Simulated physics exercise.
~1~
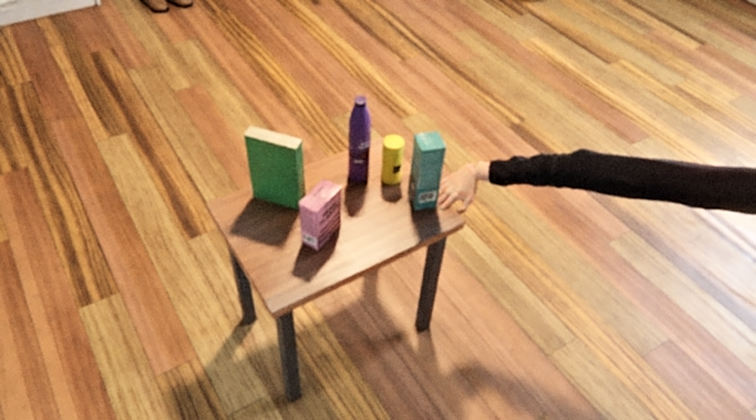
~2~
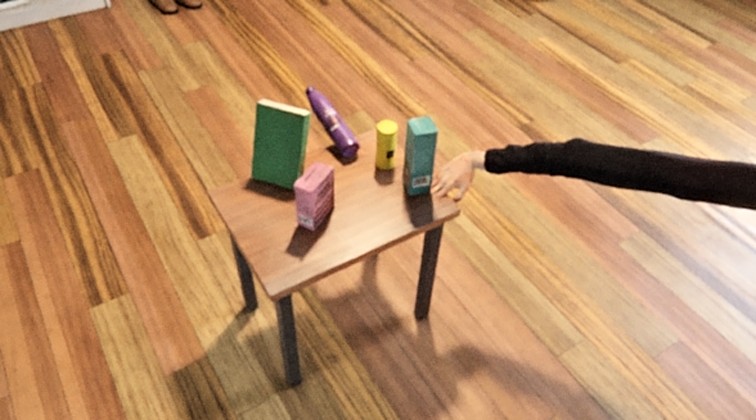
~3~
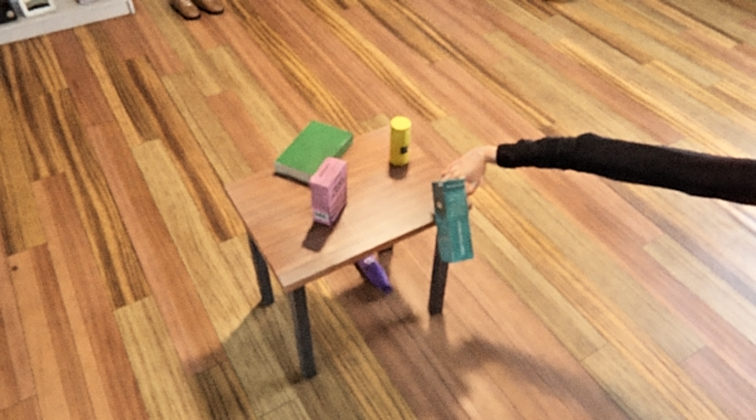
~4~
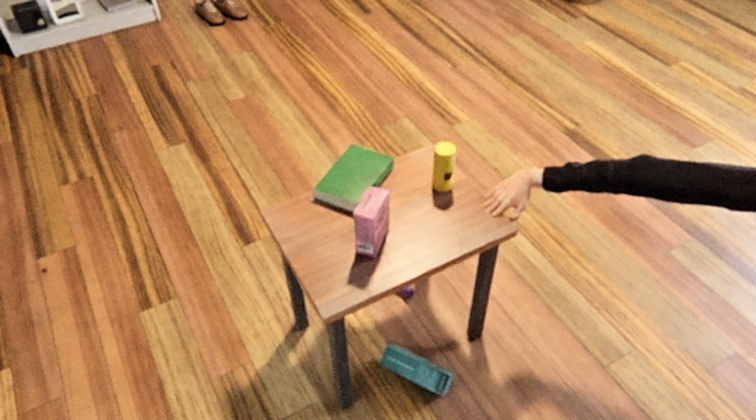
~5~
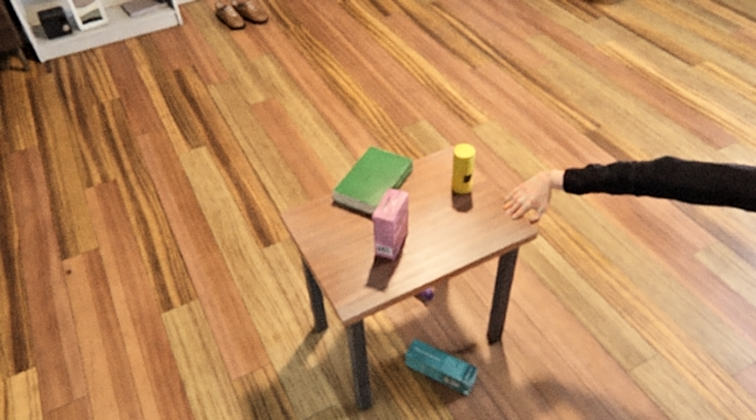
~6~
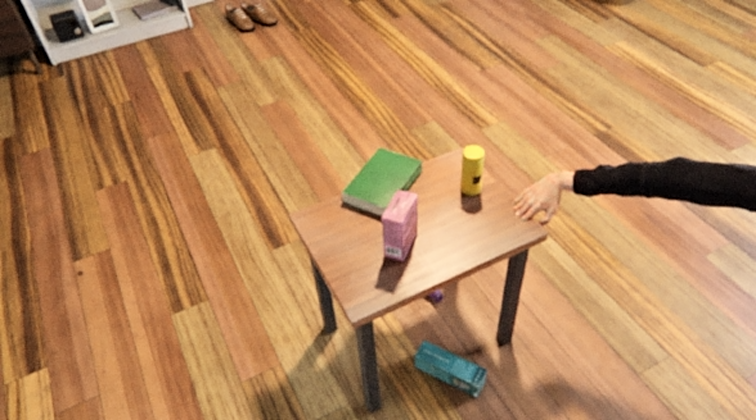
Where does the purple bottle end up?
It tips over and drops off the table, ending up on the floor, where it is partly hidden beneath the tabletop.
Wood-floored room, hand at table edge, purple bottle then turquoise carton falling off, green book toppling, pink packet and yellow jar standing.
